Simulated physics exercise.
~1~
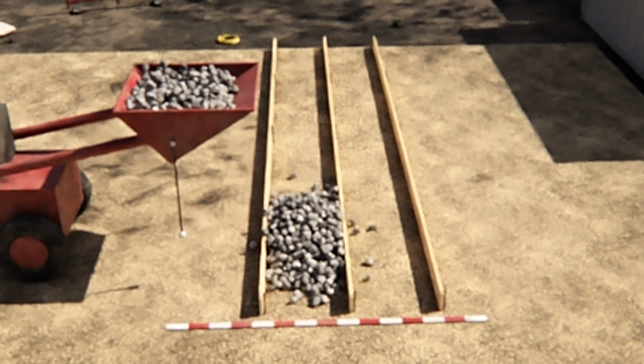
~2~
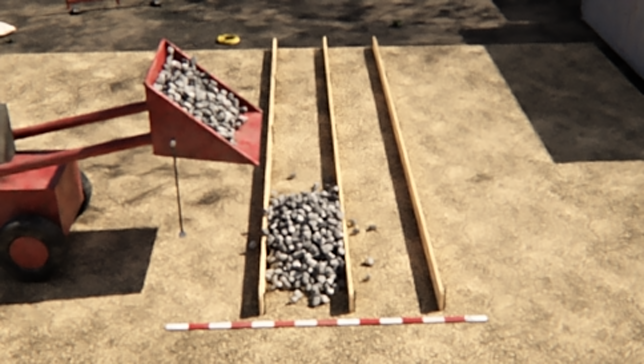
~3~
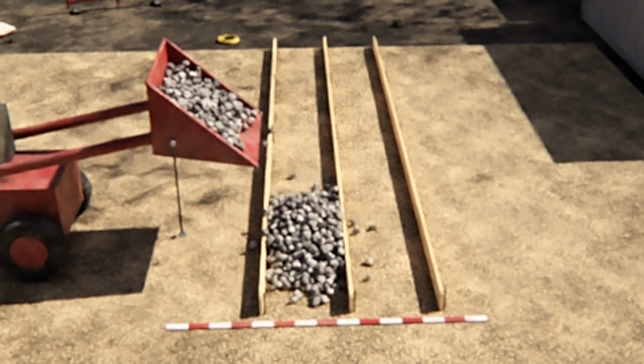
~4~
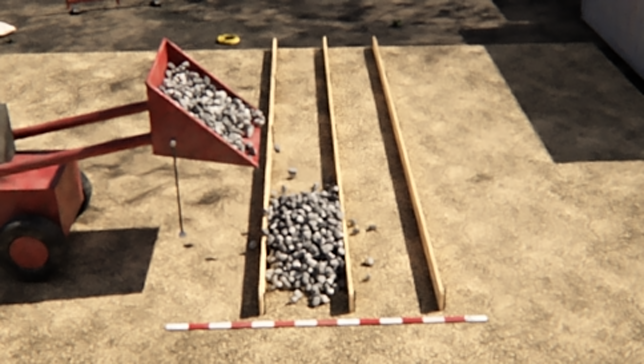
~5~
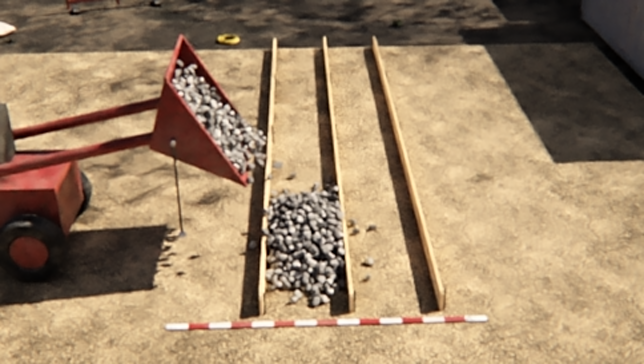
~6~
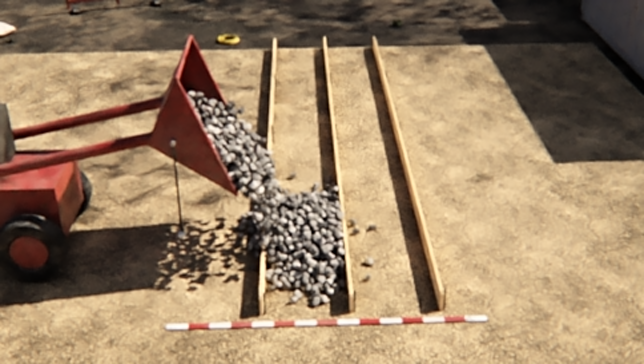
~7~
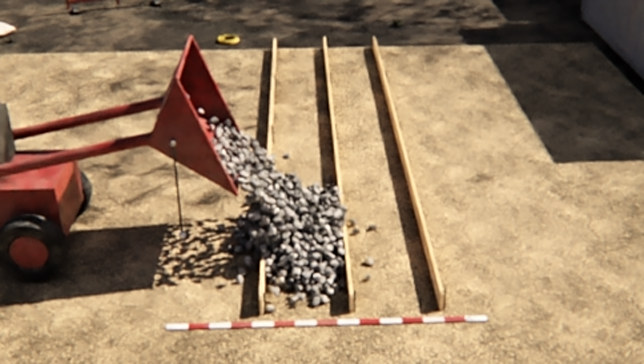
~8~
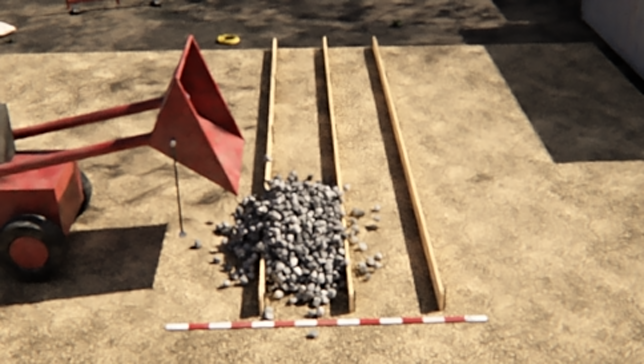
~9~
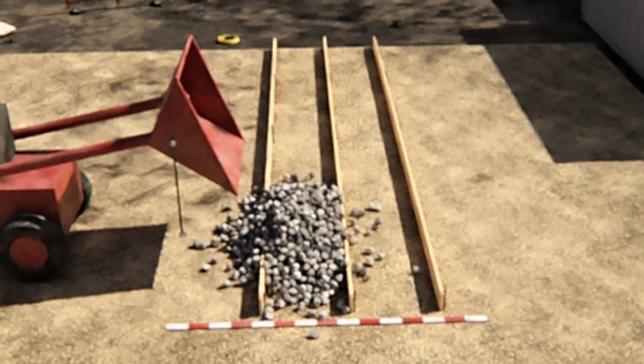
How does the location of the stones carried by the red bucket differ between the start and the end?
At the start they sit up in the red bucket on the left. By the end they are lower and further right, heaped on the ground with the earlier pile, mostly in the left bay, with some scattered outside it.
